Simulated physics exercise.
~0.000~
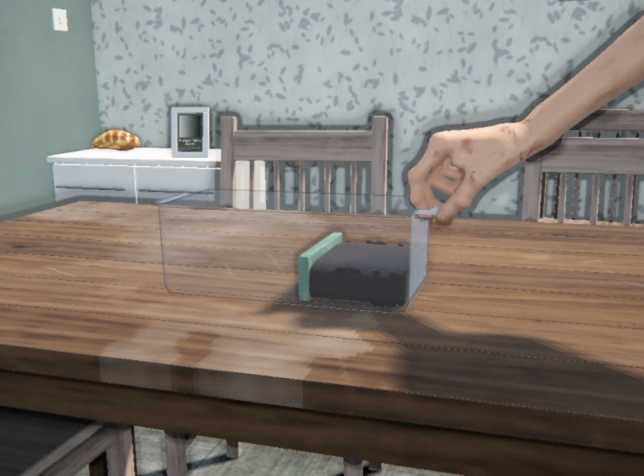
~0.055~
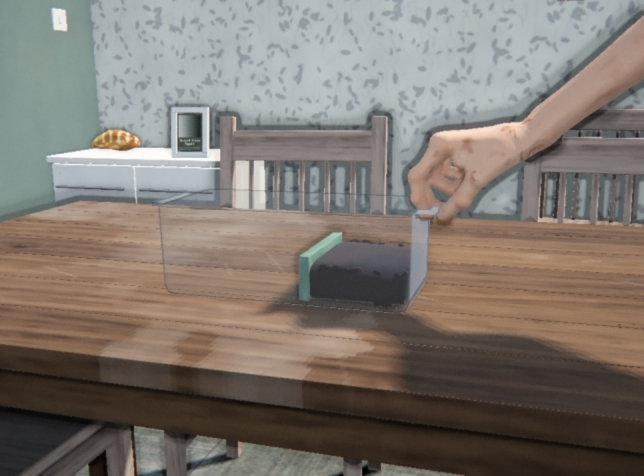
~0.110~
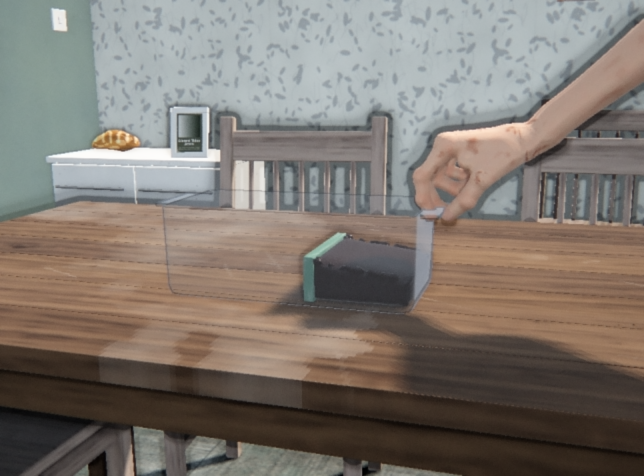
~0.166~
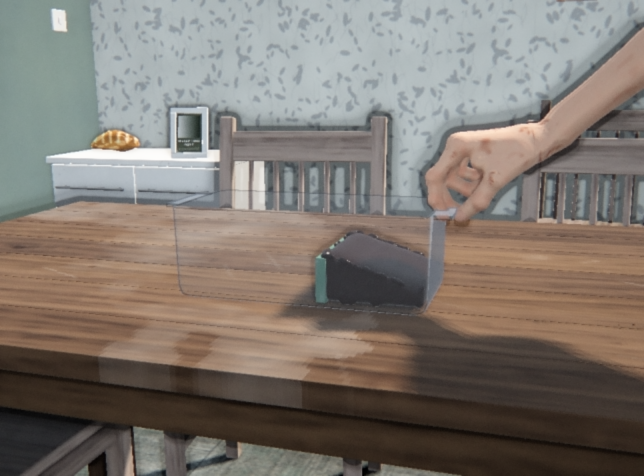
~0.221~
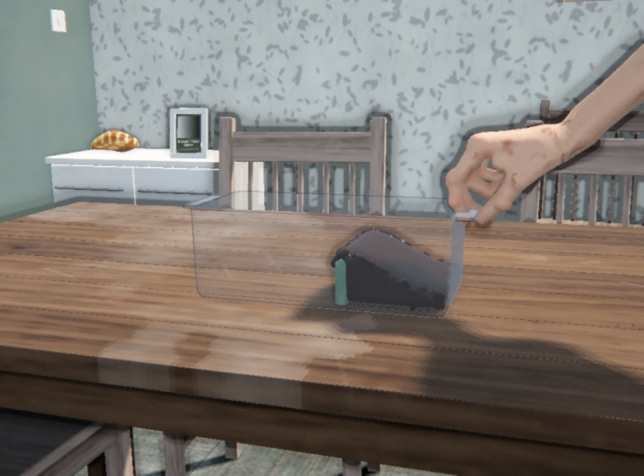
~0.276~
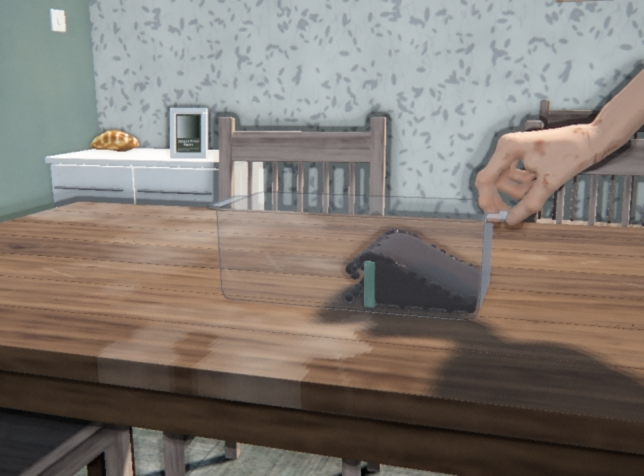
On a wooden dining table, a see-through oblong tub holds dark coffee to the right of a low greenish divider, its surface nearly level. A hand gripping the right rim draws the tub slightly rightward, then farther, as the coffee slopes down toward the right and humps up near the middle.
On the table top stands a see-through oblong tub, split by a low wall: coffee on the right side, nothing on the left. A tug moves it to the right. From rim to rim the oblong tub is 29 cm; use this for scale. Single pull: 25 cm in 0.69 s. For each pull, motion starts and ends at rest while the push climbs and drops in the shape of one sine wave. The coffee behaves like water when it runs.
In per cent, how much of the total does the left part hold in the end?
About 14 per cent.
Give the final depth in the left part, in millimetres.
Some 4 mm deep.
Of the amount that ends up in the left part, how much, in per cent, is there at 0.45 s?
Some 70 per cent.
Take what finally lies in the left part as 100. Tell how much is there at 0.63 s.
It works out to around 70 per cent.
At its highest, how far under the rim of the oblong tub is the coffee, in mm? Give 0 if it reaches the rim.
Around 25 mm at the peak.
By 0.45 s it has gone 20 cm; 10 per cent is on the left side and 0 is out of the oblong tub.
By 0.63 s it has gone 25 cm; 10 per cent is on the left side and 0 is out of the oblong tub.
By 0.80 s it has gone 25 cm; 12 per cent is on the left side and 0 is out of the oblong tub.
By 0.98 s it has gone 25 cm; 14 per cent is on the left side and 0 is out of the oblong tub.
At rest 14 per cent is on the left side and 0 is out of the oblong tub.
